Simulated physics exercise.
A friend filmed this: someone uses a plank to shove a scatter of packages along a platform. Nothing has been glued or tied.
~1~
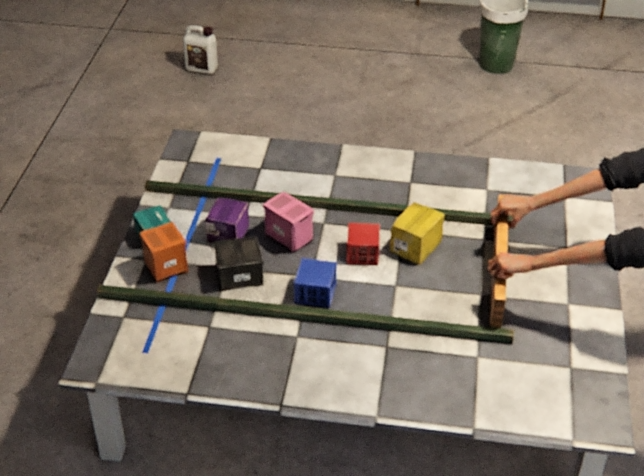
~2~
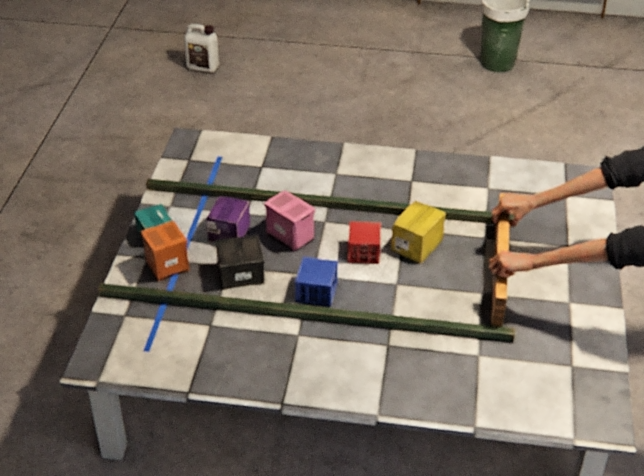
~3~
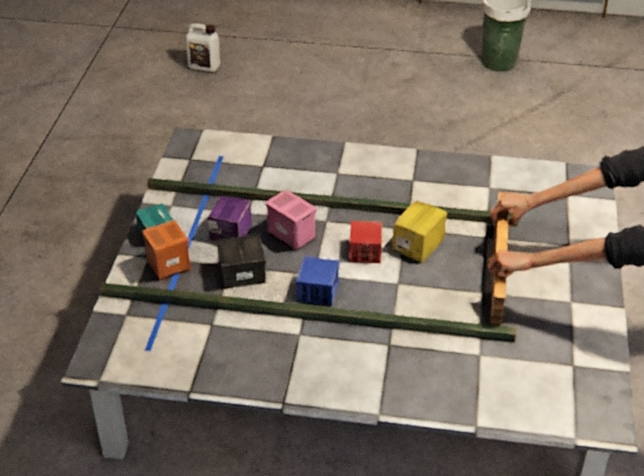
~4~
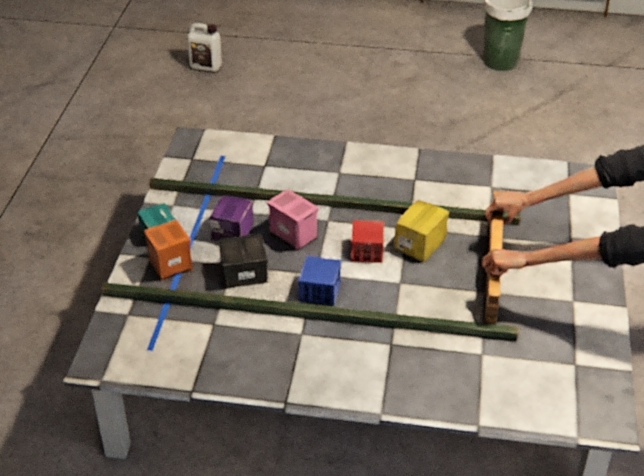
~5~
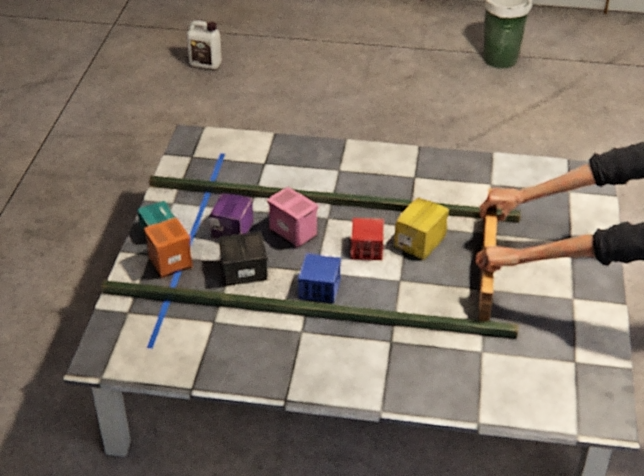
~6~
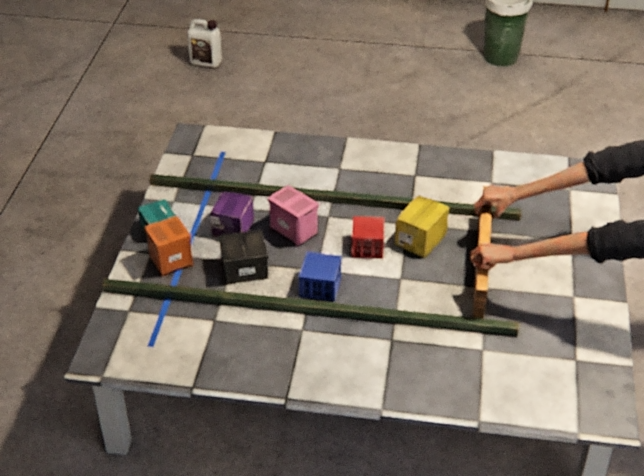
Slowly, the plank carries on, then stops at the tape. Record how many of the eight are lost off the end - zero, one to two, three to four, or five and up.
Lost off the end: Three to four.
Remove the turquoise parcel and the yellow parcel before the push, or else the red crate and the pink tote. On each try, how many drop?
1, then 2.
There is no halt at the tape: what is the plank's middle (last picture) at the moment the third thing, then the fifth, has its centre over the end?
At (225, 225) for the third, at (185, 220) for the fifth.
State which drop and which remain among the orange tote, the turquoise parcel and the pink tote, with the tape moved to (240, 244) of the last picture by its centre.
Outcome: Orange tote is not lost; turquoise parcel ends up off; pink tote is not lost.
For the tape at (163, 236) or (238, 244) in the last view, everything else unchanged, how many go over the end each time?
The first gives 6 and the second gives 1.
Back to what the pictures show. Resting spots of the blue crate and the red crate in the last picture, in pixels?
Same order as the question: First (160, 260), second (144, 218).
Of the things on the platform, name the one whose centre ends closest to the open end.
That one's the pink tote.
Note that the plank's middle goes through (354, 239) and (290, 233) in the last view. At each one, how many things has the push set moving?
At first I count 4, and then 7.
Soon after, none off yet; turquoise parcel at rest near (158, 220); orange tote at rest near (169, 246); purple parcel at rest near (232, 216).
After that, none off yet; turquoise parcel displaced a little near (147, 220); orange tote at rest near (169, 246); purple parcel displaced about its own width near (178, 214).
In the end, the number that fall off is three or four; gone, purple parcel, orange tote and turquoise parcel.
